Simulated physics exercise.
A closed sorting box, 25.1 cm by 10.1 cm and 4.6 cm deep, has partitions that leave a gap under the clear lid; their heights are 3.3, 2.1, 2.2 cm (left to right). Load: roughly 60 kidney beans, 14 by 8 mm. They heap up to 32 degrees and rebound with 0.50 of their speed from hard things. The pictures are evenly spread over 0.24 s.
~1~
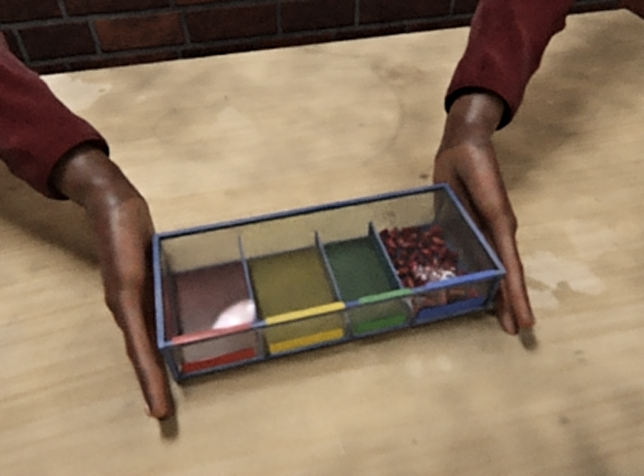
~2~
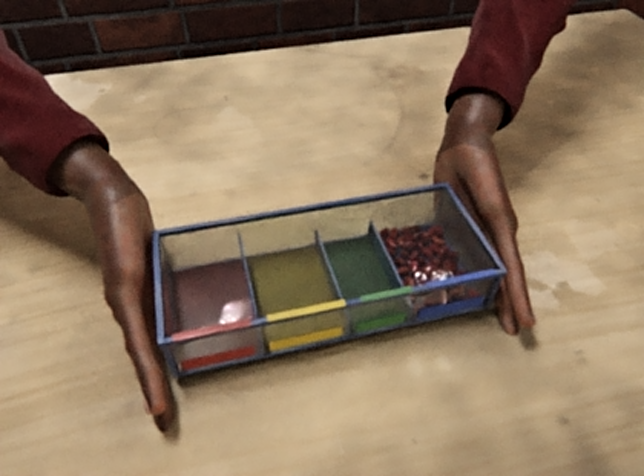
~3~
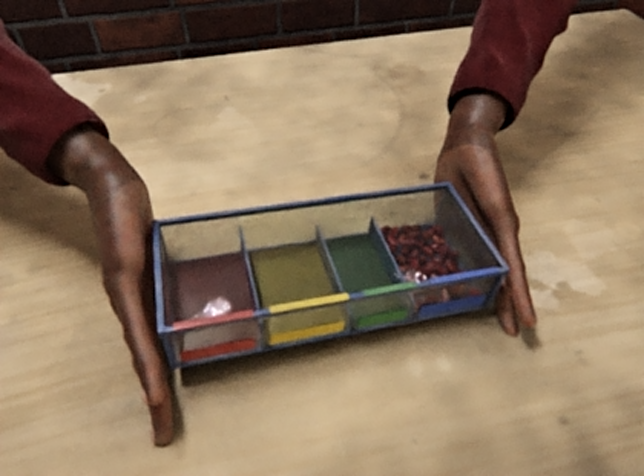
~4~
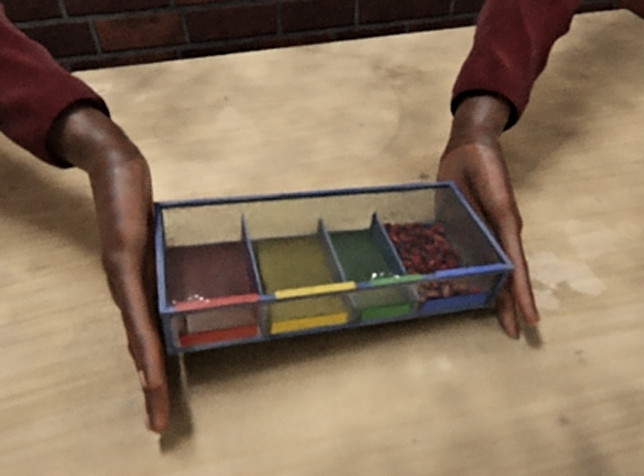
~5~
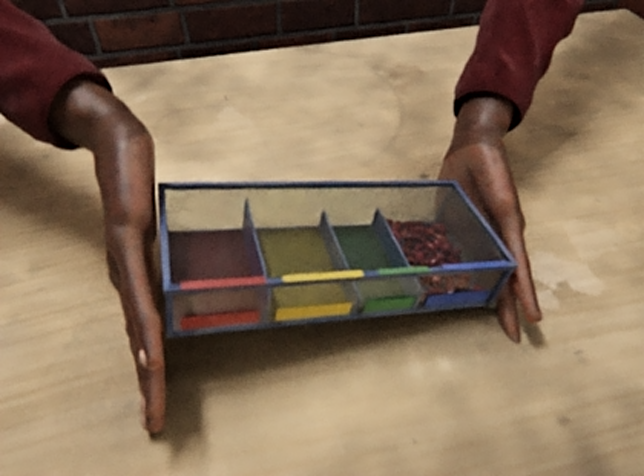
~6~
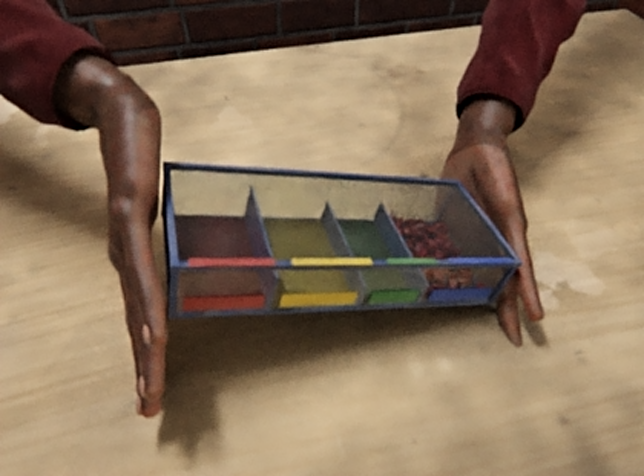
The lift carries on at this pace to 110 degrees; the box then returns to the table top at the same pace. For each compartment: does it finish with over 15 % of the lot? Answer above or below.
Red compartment: Below; blue compartment: Above; green compartment: Below; yellow compartment: Below.
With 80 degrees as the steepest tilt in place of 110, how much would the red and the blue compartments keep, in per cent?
Then: Red 0; blue 100.
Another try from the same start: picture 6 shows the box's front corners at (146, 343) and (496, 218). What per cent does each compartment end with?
Red 60; blue 0; green 0; yellow 40.
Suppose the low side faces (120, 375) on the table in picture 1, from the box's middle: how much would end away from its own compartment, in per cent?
Some 100 per cent.
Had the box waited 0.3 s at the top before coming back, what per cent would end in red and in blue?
Red 0, blue 100.
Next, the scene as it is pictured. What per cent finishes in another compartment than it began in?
Some 0 per cent.
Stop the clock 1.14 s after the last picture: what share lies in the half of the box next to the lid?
About 60 per cent.
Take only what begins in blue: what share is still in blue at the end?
Some 100 per cent.
Then, 1.14 s after the last picture, tilt 110 degrees; blue 100 %.
Then, 1.90 s after the last picture, tilt 50 degrees; blue 100 %.
Then, 2.69 s after the last picture, tilt 0 degrees; blue 100 %.
In the end, red 0 %, blue 100 %, green 0 %, yellow 0 %.
